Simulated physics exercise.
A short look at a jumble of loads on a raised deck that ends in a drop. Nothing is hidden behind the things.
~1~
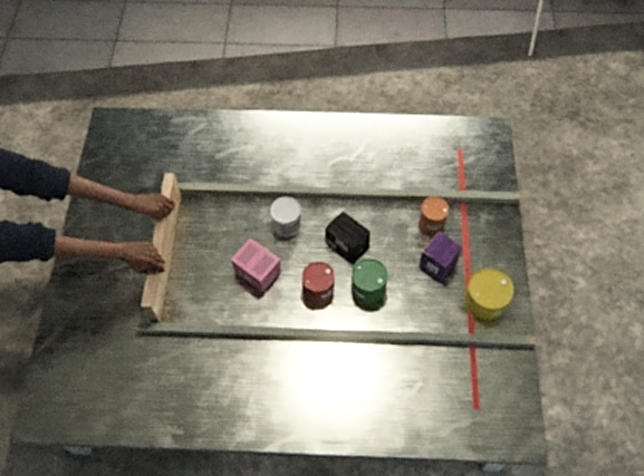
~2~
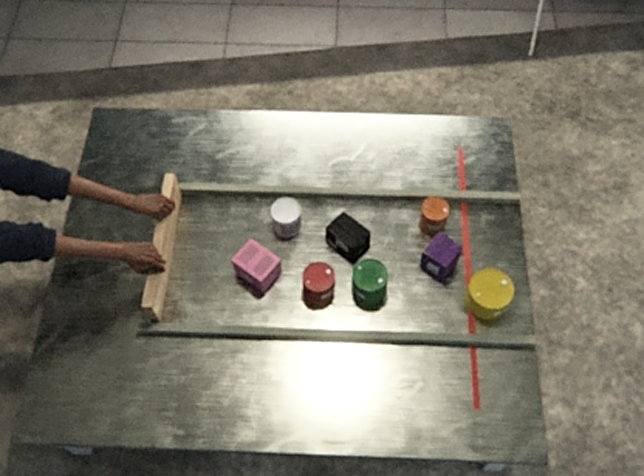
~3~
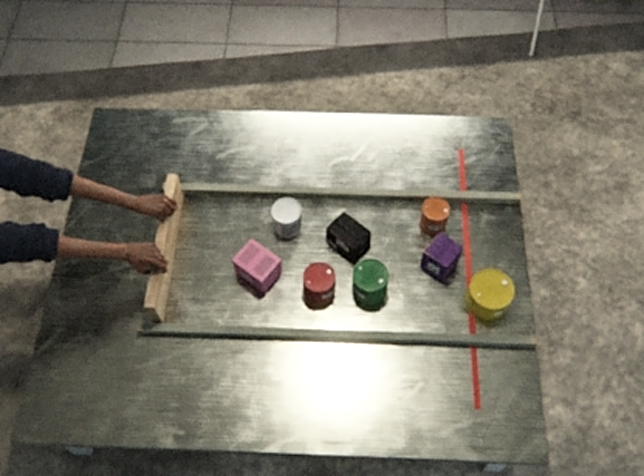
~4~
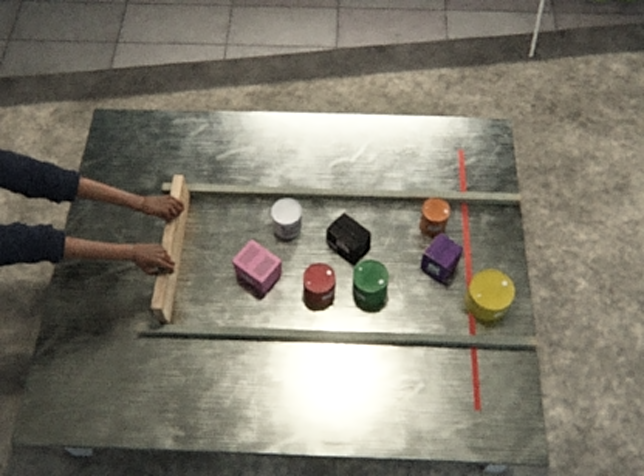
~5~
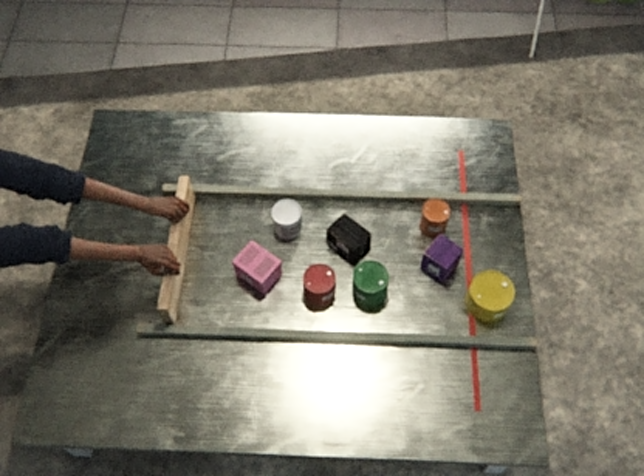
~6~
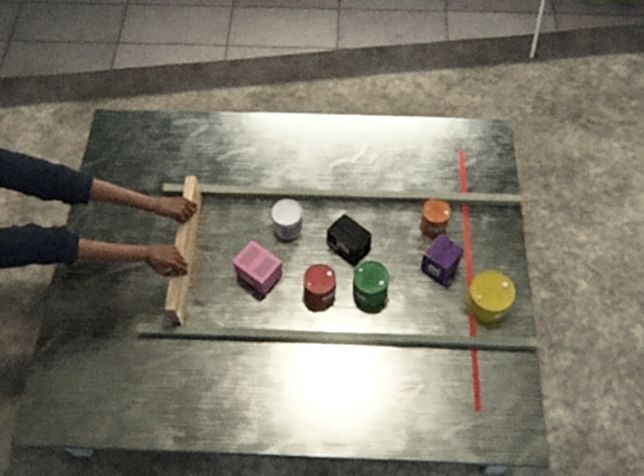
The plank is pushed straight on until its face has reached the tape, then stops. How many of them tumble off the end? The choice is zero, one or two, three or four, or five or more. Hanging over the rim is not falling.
In the end the number that fall off is one or two.
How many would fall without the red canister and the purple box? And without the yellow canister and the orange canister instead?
The counts: 0 and 1.
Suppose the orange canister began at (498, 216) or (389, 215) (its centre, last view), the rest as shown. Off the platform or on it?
Place by place, it does not fall; holds on.
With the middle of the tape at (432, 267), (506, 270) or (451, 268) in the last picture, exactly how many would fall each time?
Down on the ground: 0, 5 and 1.
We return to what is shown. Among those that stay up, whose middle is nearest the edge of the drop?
That is the green canister.
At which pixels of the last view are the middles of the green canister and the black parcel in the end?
About (522, 296), and the other about (507, 247).
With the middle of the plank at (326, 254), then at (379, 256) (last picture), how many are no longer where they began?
The counts are 5 and 6.
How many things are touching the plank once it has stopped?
The number is 3.
Soon after, none off yet; yellow canister at rest near (490, 297); purple box at rest near (442, 259); orange canister at rest near (435, 219).
After that, none off yet; yellow canister displaced a little near (506, 299); purple box displaced about its own width near (479, 265); orange canister displaced about its own width near (456, 214).
In the end, the number that fall off is one or two; gone, purple box and yellow canister.
